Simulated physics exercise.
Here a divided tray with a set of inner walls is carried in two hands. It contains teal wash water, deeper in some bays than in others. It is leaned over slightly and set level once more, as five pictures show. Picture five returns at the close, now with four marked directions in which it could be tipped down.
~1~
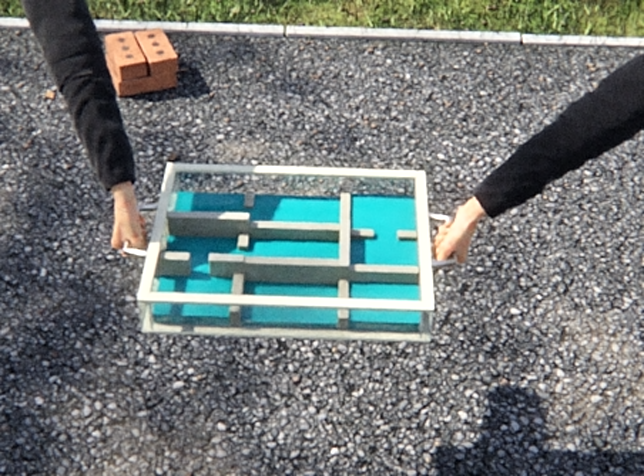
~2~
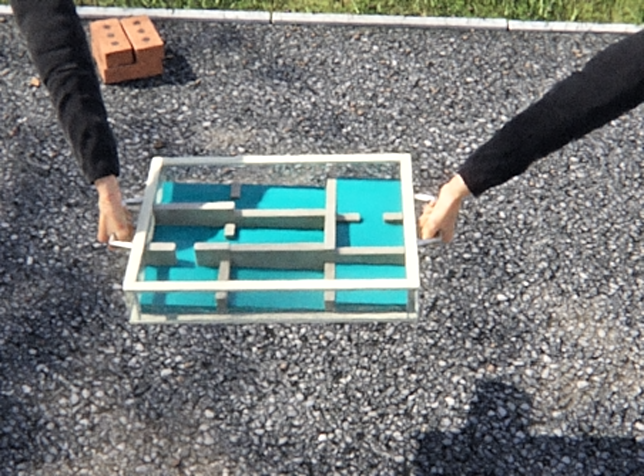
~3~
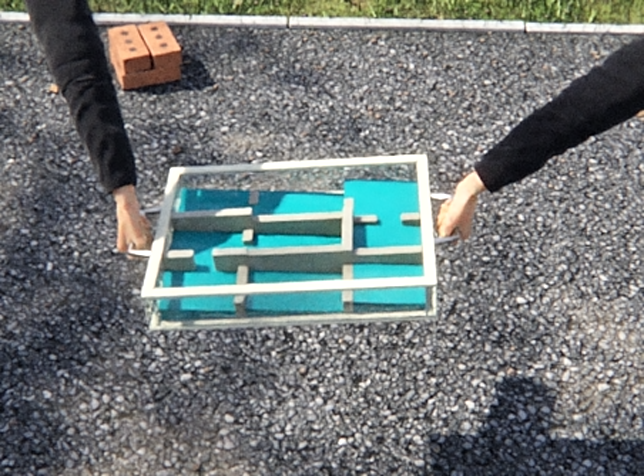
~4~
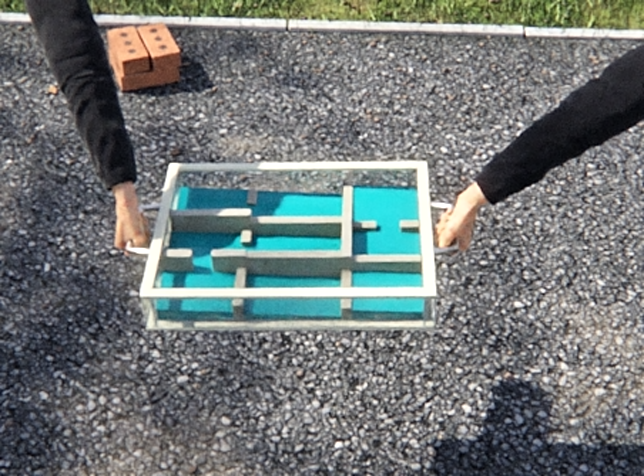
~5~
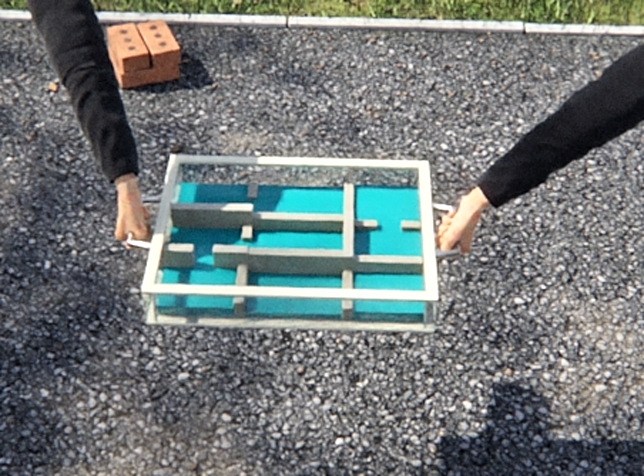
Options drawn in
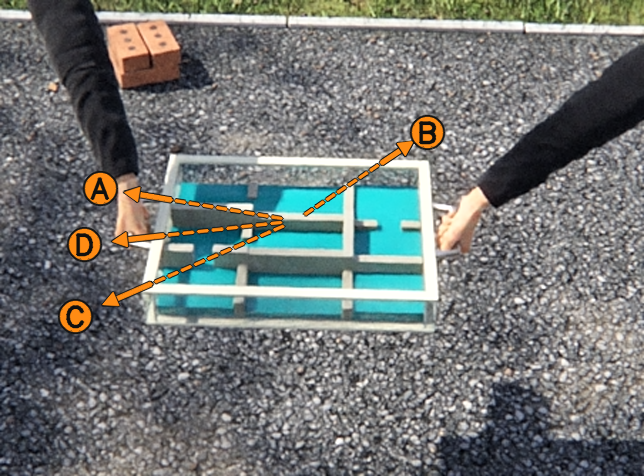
Divided tray of teal liquid held level by two hands above gravel, shifting slightly left, then back right, tilting gently and levelling.
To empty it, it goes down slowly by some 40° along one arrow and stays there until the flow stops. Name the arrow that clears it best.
Take B.
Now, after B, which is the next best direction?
That is direction C.
In orange, A ends at (129, 192); B ends at (408, 144); C ends at (107, 302); D ends at (117, 240).
With A, about 32 % stays in the tray, the largest part in the back left bay.
With B, about 16 % stays in the tray, the largest part in the back right bay.
With C, about 21 % stays in the tray, the largest part in the front left bay.
With D, about 34 % stays in the tray, the largest part in the front left bay.
